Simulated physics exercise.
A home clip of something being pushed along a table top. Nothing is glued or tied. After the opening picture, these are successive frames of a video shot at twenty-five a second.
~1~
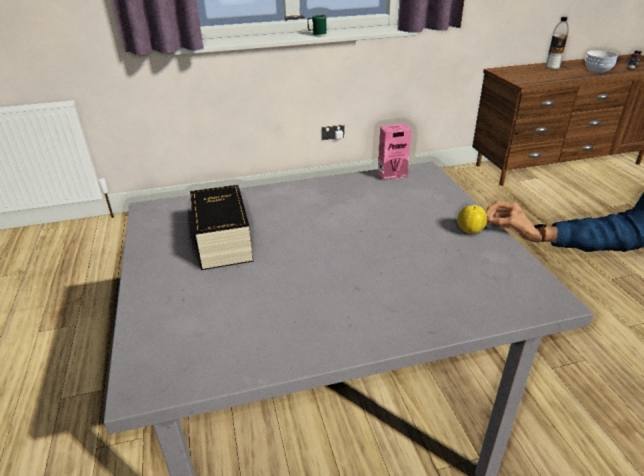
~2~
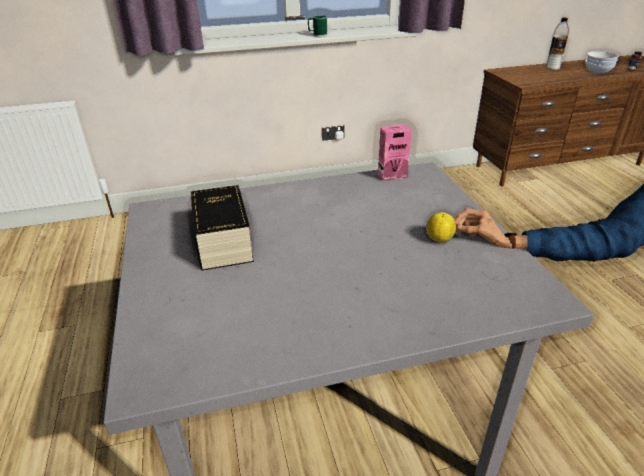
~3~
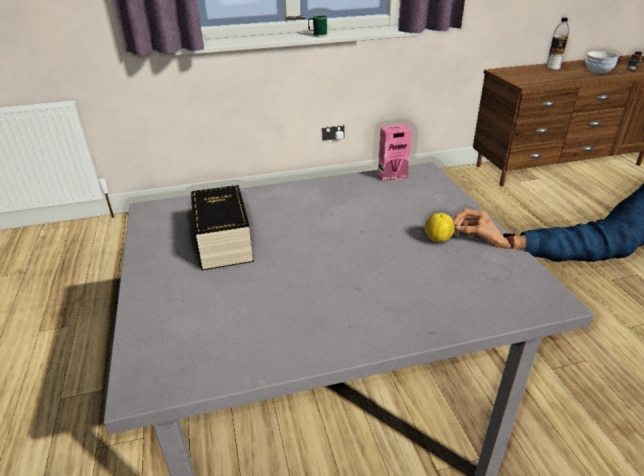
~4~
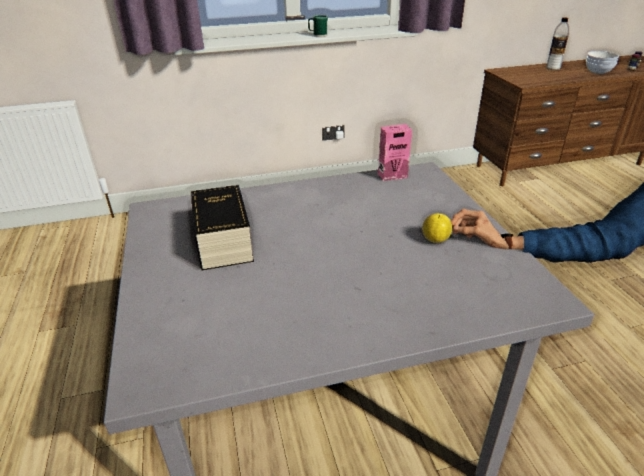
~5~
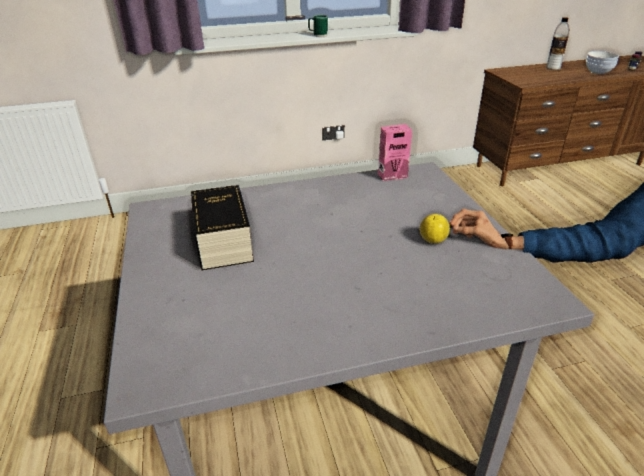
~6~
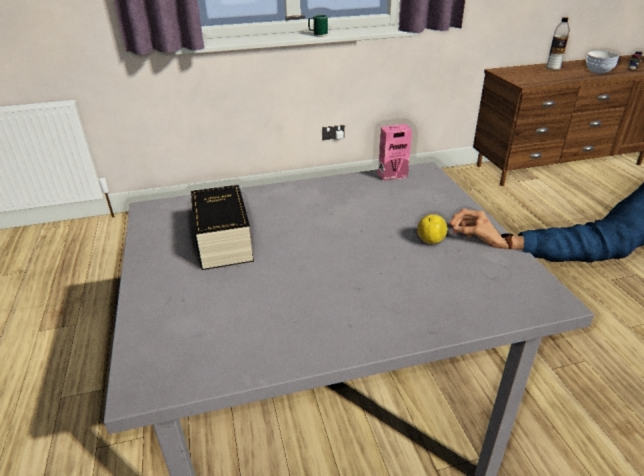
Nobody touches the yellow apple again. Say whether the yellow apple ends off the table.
The yellow apple is still on the table.
Then, 0.20 s on from there, yellow apple shifted about its own width near (421, 232).
Then, 0.40 s on from there, yellow apple shifted about its own width near (413, 234).
Then, 0.80 s on from there, yellow apple shifted about its own width near (404, 236).
In the end, moved from the start, yellow apple. At the end, from the last picture's camera, yellow apple near (404, 236).
